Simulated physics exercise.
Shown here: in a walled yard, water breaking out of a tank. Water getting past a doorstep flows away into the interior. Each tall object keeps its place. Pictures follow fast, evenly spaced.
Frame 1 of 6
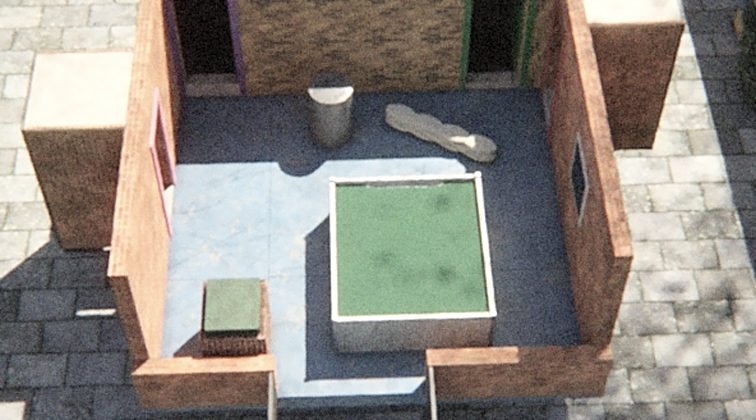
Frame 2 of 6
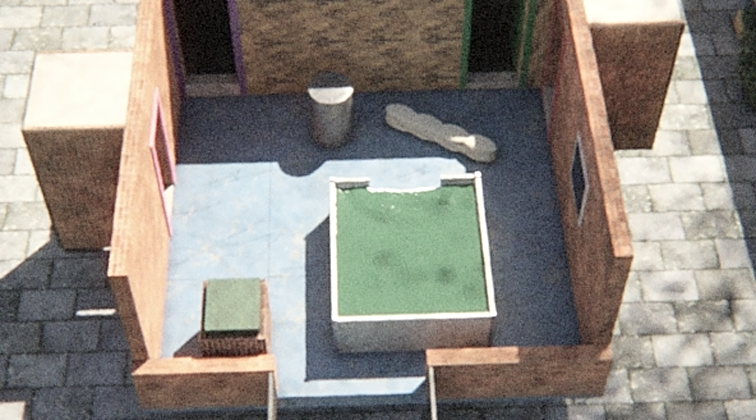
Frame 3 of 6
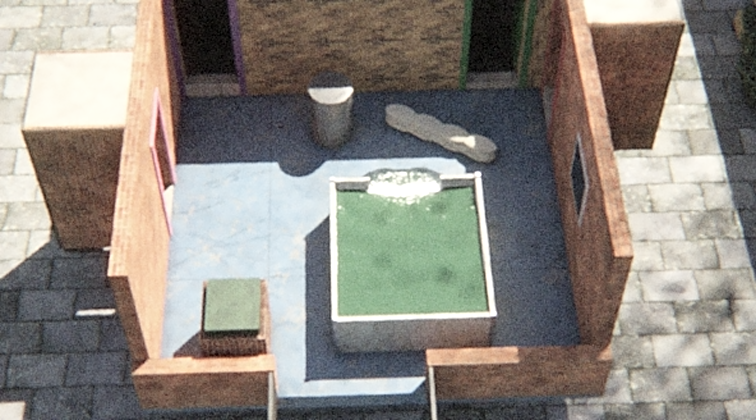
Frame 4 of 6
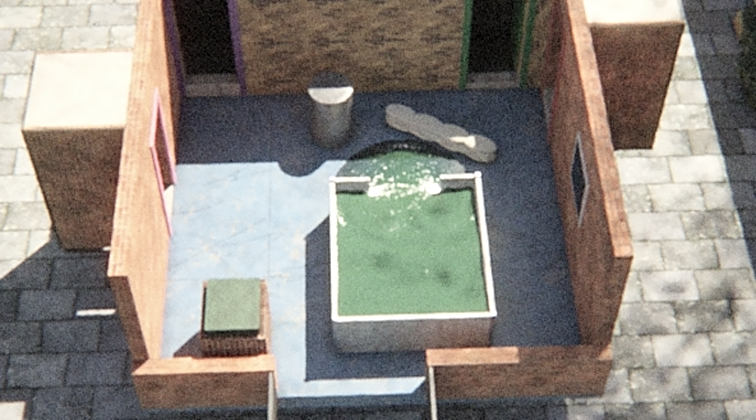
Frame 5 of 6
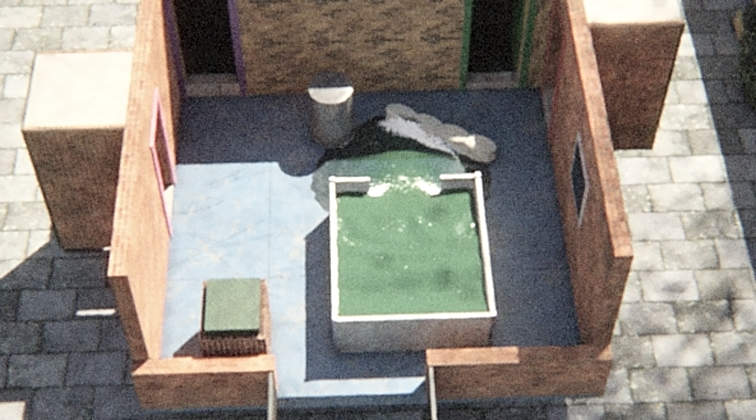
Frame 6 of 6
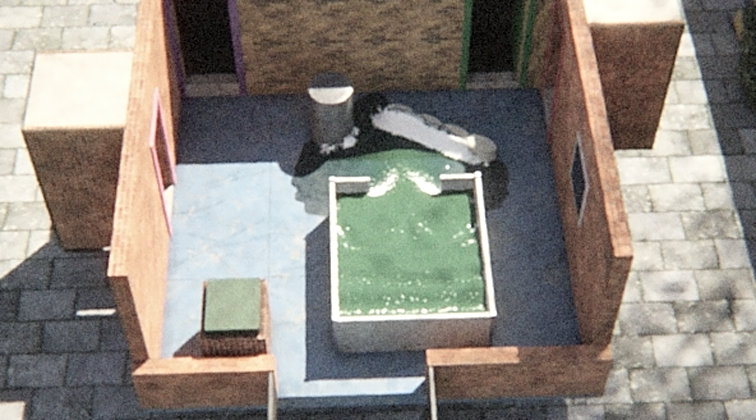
Green water in a walled yard tank bursts through its far side and spreads across the floor.
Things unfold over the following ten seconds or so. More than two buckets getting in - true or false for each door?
Red door: False; green door: False; pink door: True; purple door: False.
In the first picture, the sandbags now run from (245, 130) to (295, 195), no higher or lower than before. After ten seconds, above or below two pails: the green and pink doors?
As I see it, the green door tops the limit and the pink door remains within the limit.
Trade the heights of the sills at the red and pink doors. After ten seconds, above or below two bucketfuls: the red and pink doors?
Here's how I see it: The red door gets past it, the pink door does not reach it.
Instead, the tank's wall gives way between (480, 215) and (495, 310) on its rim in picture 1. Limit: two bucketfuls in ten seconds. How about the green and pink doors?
In brief, the green door goes past the mark; the pink door goes past the mark.
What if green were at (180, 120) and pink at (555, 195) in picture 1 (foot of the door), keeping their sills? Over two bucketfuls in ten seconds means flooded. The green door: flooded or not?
As far as I can tell, the green door comes in higher.
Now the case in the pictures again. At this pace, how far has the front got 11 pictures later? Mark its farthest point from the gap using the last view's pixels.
Somewhere near (181, 97).
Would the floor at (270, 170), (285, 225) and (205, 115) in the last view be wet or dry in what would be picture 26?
Result, in that order: Wetted / wetted / wetted.
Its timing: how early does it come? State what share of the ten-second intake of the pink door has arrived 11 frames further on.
About 0 per cent.
A moment on, water covers 30 % of the floor; the red door not reached, the green door not reached, the pink door not reached, the purple door not reached.
Next, water covers 50 % of the floor; the red door not reached, the green door wet at the sill, nothing in, the pink door not reached, the purple door wet at the sill, nothing in.
Then, water covers 70 % of the floor; the red door wet at the sill, nothing in, the green door wet at the sill, nothing in, the pink door under two buckets in, the purple door wet at the sill, nothing in.
Later, water covers 90 % of the floor; the red door wet at the sill, nothing in, the green door under two buckets in, the pink door far over two buckets in, the purple door wet at the sill, nothing in.
In the end, water covers 95 % of the floor; the red door wet at the sill, nothing in, the green door under two buckets in, the pink door far over two buckets in, the purple door wet at the sill, nothing in.
